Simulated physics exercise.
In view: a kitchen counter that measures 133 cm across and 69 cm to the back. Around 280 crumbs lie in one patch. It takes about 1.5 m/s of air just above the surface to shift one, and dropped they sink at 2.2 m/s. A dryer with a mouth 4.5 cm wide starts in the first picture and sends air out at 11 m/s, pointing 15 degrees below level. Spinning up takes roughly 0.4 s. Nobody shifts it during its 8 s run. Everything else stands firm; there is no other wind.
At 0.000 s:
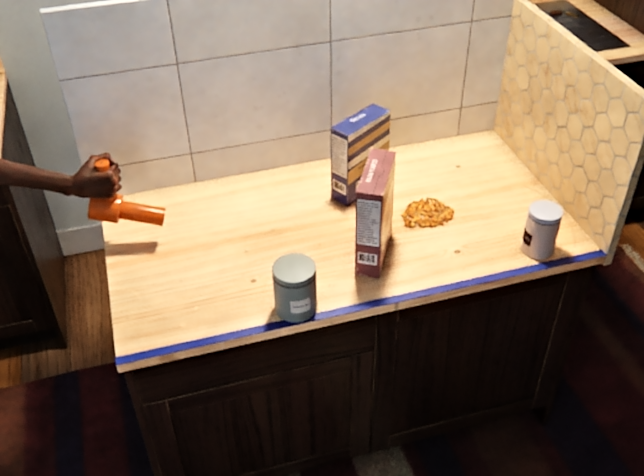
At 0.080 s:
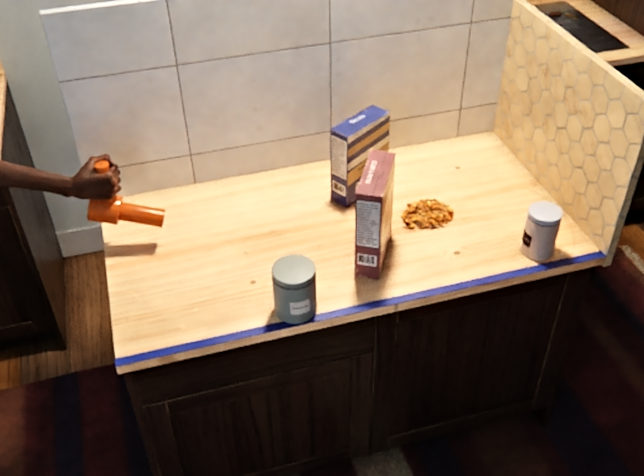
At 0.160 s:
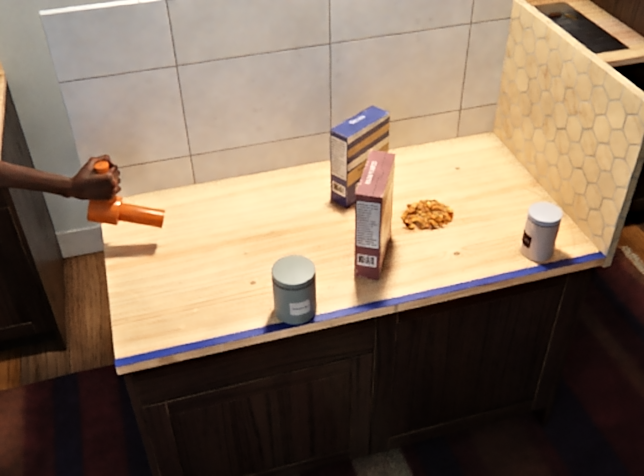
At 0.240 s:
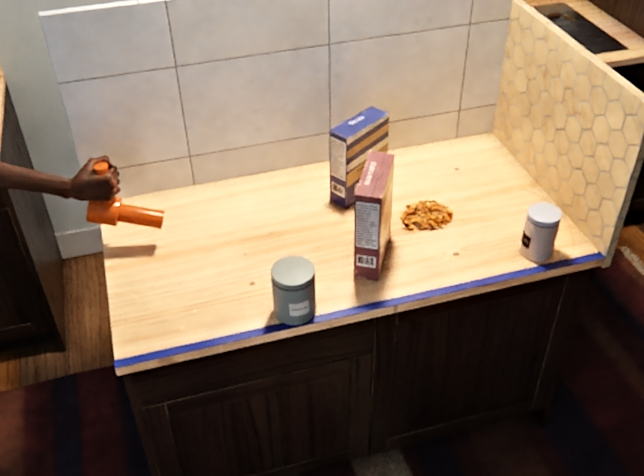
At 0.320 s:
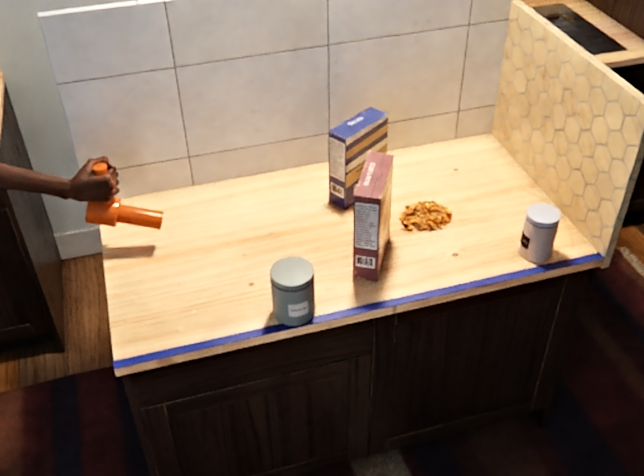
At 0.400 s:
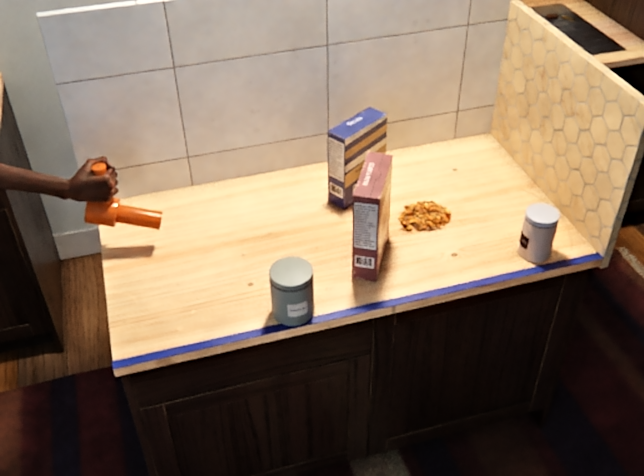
At the start, a hand at the left holds an orange dryer pointed across a pale wooden counter, where two cartons, two lidded canisters and a small patch of orange-brown crumbs sit. The hand keeps the dryer in place, and through to the end the crumbs, cartons and canisters show no visible movement.
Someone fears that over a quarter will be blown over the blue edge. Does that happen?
More than a quarter over the blue edge: Yes.
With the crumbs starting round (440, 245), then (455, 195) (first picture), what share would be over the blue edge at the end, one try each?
In that order: 0 %, 30 %.
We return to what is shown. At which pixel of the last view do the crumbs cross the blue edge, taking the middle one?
At about (563, 268).
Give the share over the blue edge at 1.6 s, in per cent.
Near 30 %.
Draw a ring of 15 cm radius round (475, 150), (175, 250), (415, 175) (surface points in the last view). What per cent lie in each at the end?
In turn about 20 %, 0 %, 0 %.
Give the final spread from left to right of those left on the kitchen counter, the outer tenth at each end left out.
Roughly 40 cm.
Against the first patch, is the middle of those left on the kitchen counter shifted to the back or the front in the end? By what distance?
Towards the back, some 5 cm.
After 1.6 s the count stands so, 33 % are over the blue edge; the middle of those still in play is near (544, 195).
After 2.6 s the count stands so, 43 % are over the blue edge; the middle of those still in play is near (542, 194).
After 4.4 s the count stands so, 50 % are over the blue edge; the middle of those still in play is near (541, 188).
After 8.0 s, at the end, 55 % are over the blue edge; the middle of those still in play is near (536, 183).
